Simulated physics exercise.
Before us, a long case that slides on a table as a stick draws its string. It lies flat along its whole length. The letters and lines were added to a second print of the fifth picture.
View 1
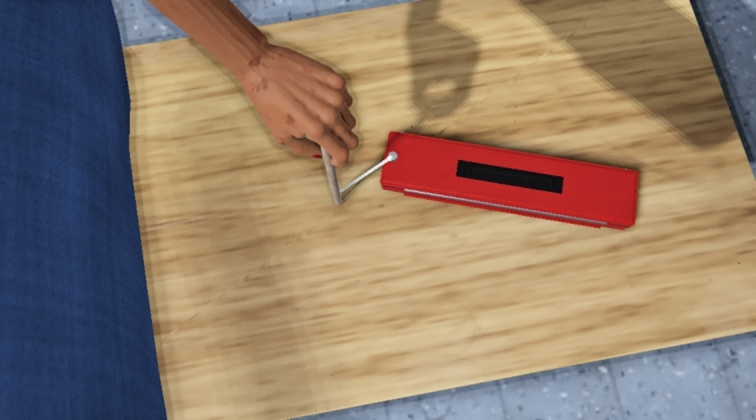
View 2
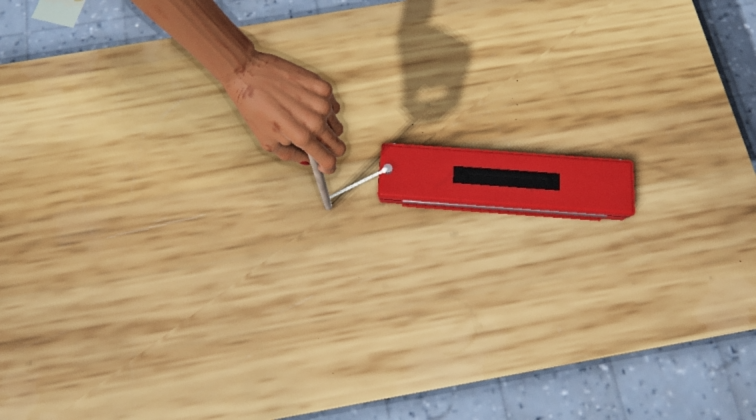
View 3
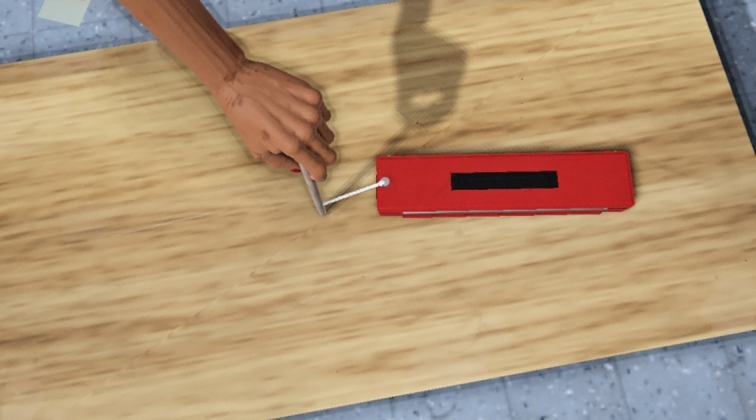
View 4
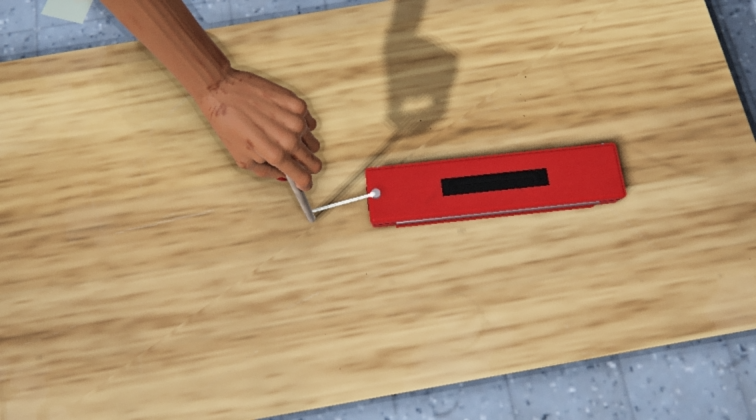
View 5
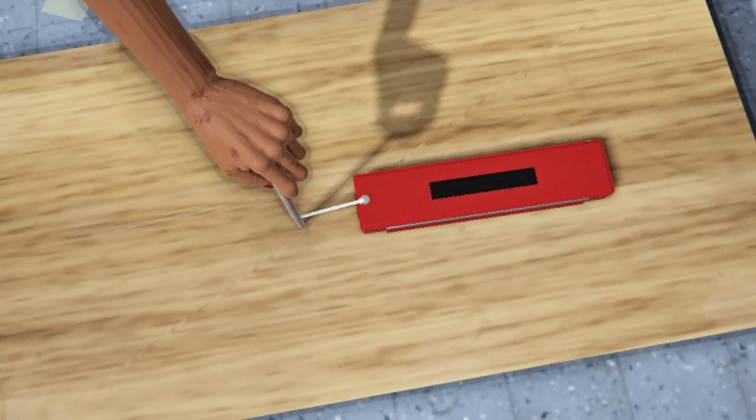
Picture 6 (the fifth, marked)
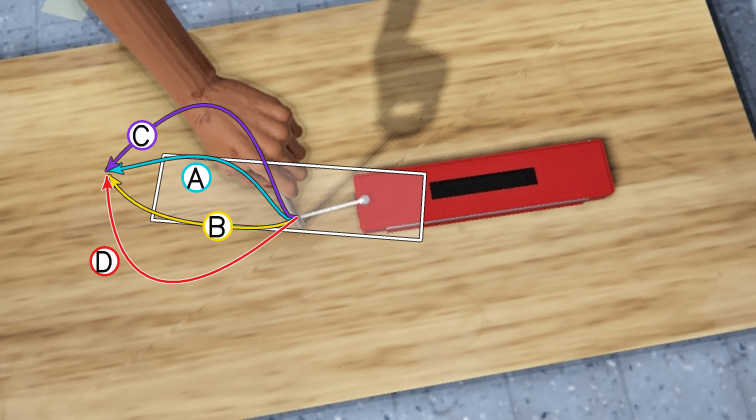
The footage shows a hand holding a stick tied by a white string to a long red case on a wooden table. The hand moves slightly down and left, and the case swivels a little and slides a short way left.
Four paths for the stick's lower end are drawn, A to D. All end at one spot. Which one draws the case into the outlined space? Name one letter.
B is the one.
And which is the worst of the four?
That is C.
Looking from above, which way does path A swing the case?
On that path, clockwise.
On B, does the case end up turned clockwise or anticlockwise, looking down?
Clockwise.
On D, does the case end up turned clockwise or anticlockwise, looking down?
On that path, clockwise.
On the marked copy, A from (297, 218) via (216, 159) to (110, 170); B from (297, 218) via (198, 224) to (109, 176); C from (297, 218) via (229, 112) to (107, 171); D from (297, 218) via (169, 282) to (107, 177); the outline at (290, 197).
Taking B. A third of the way, foot of the stick (222, 227), middle of the case (410, 197).
Two thirds of the way, foot of the stick (149, 211), middle of the case (338, 203).
When it is over, foot of the stick (108, 171), middle of the case (290, 198); it lies in the outline.
As for the rest, A leaves its middle at (294, 174); C leaves its middle at (293, 154); D leaves its middle at (281, 220).
